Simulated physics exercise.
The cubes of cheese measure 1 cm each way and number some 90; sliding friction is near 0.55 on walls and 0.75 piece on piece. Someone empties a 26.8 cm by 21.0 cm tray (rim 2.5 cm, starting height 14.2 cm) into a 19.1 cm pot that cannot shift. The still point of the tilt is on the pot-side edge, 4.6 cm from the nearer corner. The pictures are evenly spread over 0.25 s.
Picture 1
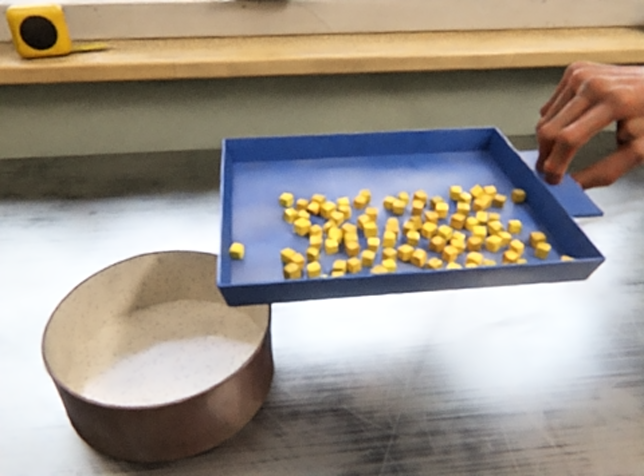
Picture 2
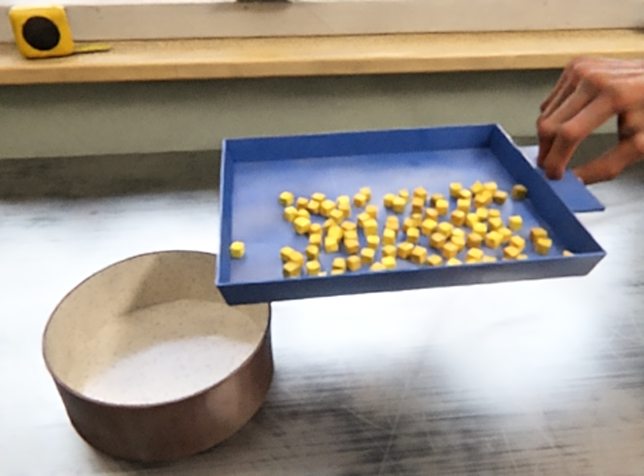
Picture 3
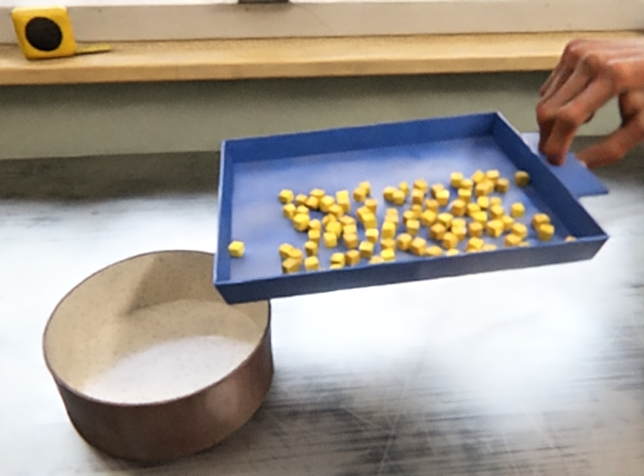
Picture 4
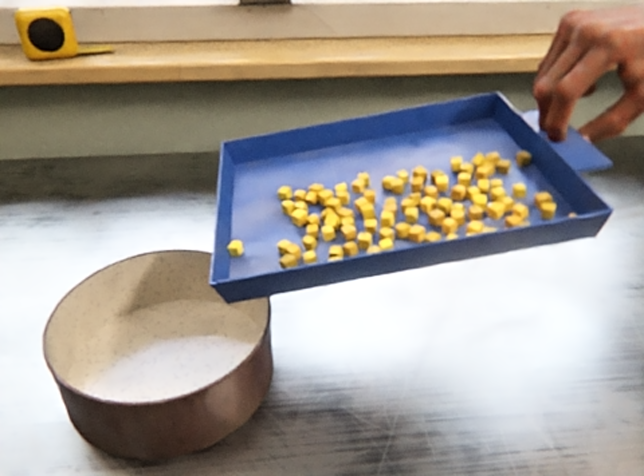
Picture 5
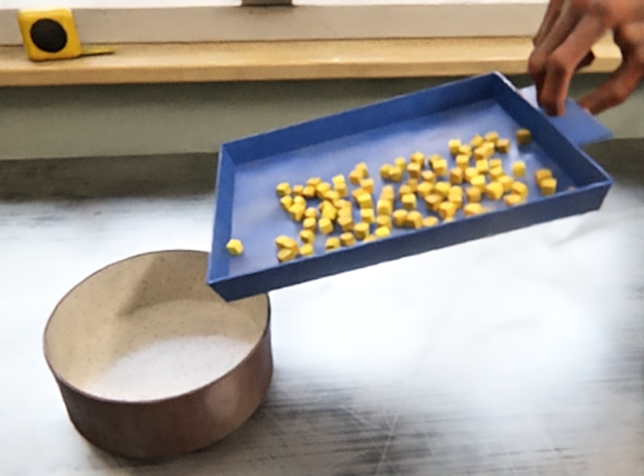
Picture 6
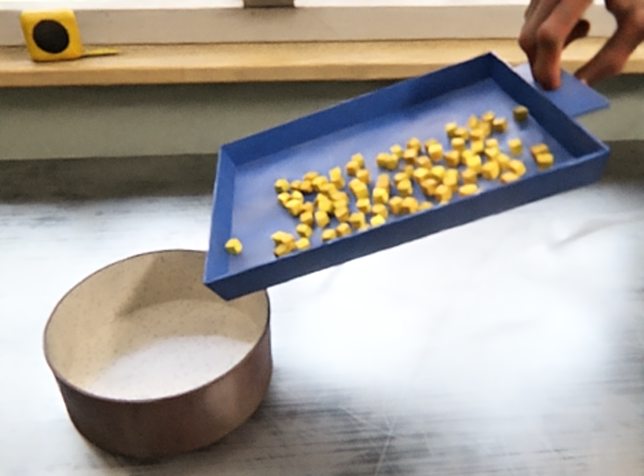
Hand raising the right end of a blue tray of small yellow cubes, tilting it down leftward beside a round pot.
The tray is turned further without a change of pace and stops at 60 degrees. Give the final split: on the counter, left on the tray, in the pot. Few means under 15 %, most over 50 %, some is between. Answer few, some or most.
Counter: Few, tray: Most, pot: Some.
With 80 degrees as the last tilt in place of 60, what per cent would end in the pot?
In that case some 55 per cent.
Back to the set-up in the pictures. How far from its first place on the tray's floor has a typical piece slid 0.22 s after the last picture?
Some 1 cm.
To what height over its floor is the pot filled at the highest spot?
Roughly 1.0 cm.
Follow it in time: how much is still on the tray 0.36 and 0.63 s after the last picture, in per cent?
About 100, 65.
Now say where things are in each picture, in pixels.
In the first picture, tray tilt 0 degrees, front corners at (226, 280) and (595, 254); middle of the pieces at (409, 229); pot at (161, 316).
In the second picture, tray tilt 1 degrees, front corners at (225, 278) and (596, 249); middle of the pieces at (409, 227).
In the third picture, tray tilt 4 degrees, front corners at (223, 277) and (599, 233), lowest corner left back; middle of the pieces at (409, 219).
In the fourth picture, tray tilt 9 degrees, front corners at (219, 277) and (601, 207), lowest corner left back; middle of the pieces at (408, 207).
In the fifth picture, tray tilt 14 degrees, front corners at (215, 276) and (601, 179), lowest corner left back; middle of the pieces at (406, 194).
In the sixth picture, tray tilt 19 degrees, front corners at (212, 275) and (596, 149), lowest corner left back; middle of the pieces at (402, 181); pot at (161, 313).
Then, 0.22 s after the last picture, tilt 40 degrees; the tray holds 100 %, the pot 0 %.
Then, 0.36 s after the last picture, tilt 54 degrees; the tray holds 100 %, the pot 0 %.
Then, 0.63 s after the last picture, tilt 60 degrees; the tray holds 65 %, the pot 15 %.
In the end, counter 10 %, tray 65 %, pot 30 %.
